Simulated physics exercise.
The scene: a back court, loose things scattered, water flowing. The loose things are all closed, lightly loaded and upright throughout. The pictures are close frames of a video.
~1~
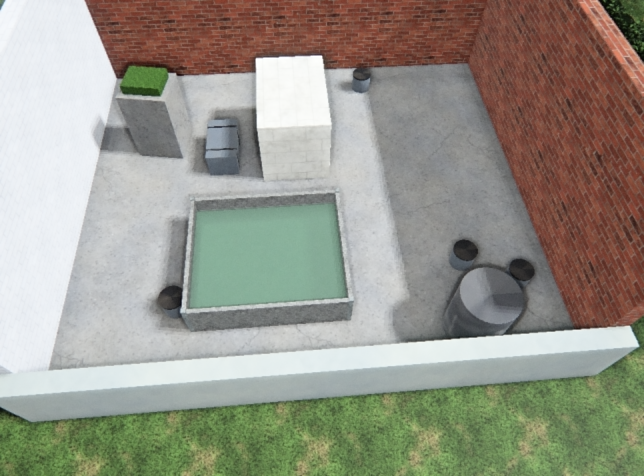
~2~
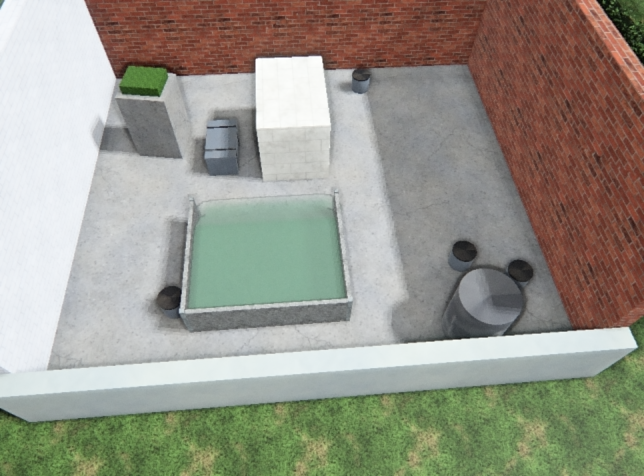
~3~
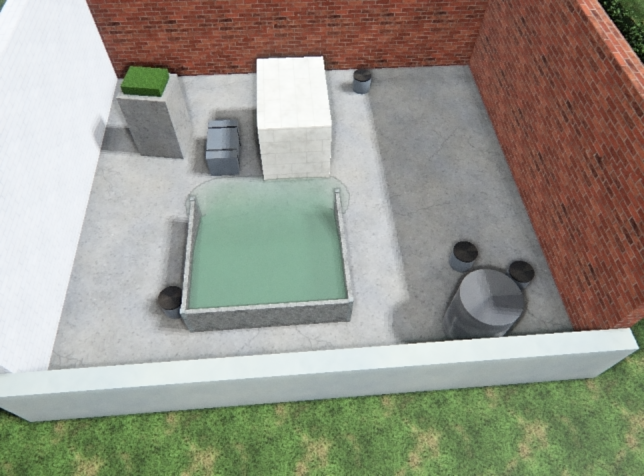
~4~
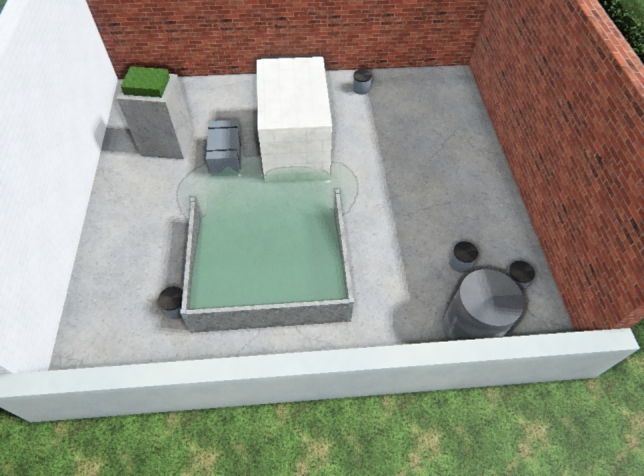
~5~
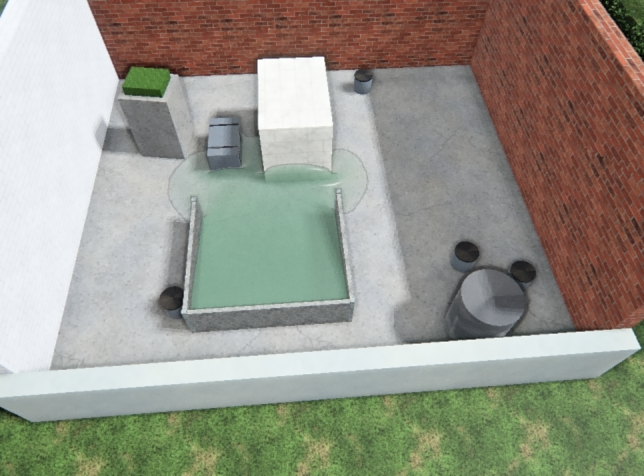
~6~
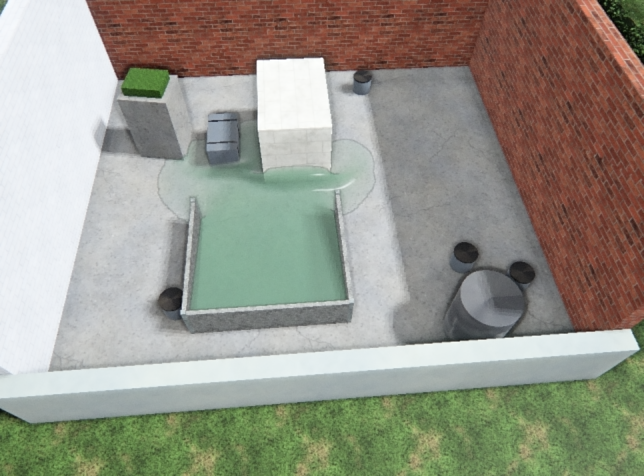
Pale green water slipped out over the back side of a low stone basin and spread in a thin, rounded sheet around the white block, while the dark grey trunk behind it barely shifted.
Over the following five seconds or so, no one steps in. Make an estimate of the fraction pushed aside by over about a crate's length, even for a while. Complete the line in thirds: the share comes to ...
The share comes to less than a third.
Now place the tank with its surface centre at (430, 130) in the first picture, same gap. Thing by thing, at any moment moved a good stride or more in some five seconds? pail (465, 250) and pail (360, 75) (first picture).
Lab note, in listed order: Full stretch not covered; full stretch covered.
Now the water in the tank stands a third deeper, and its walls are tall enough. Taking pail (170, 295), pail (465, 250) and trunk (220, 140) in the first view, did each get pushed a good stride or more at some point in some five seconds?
As asked: Fell short, fell short, went the distance.
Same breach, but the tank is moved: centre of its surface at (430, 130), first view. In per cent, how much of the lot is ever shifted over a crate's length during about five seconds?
Estimate: Around 20 per cent of them.
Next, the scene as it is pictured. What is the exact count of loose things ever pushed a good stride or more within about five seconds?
1 in total.
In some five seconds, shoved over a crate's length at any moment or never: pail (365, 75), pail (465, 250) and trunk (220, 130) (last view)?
Working through them in turn, I get never that far off, never that far off, then shoved clear.
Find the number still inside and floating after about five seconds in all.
That would be 1.
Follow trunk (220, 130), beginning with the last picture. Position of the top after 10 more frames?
It should be near (208, 71).
A moment on, 1 of 5 are well off their spots; 0 afloat.
Next, 1 of 5 are well off their spots; 1 afloat.
Later, 1 of 5 are well off their spots; 1 afloat.
In the end, 1 of 5 are well off their spots, and 1 have been at some point; 1 afloat.
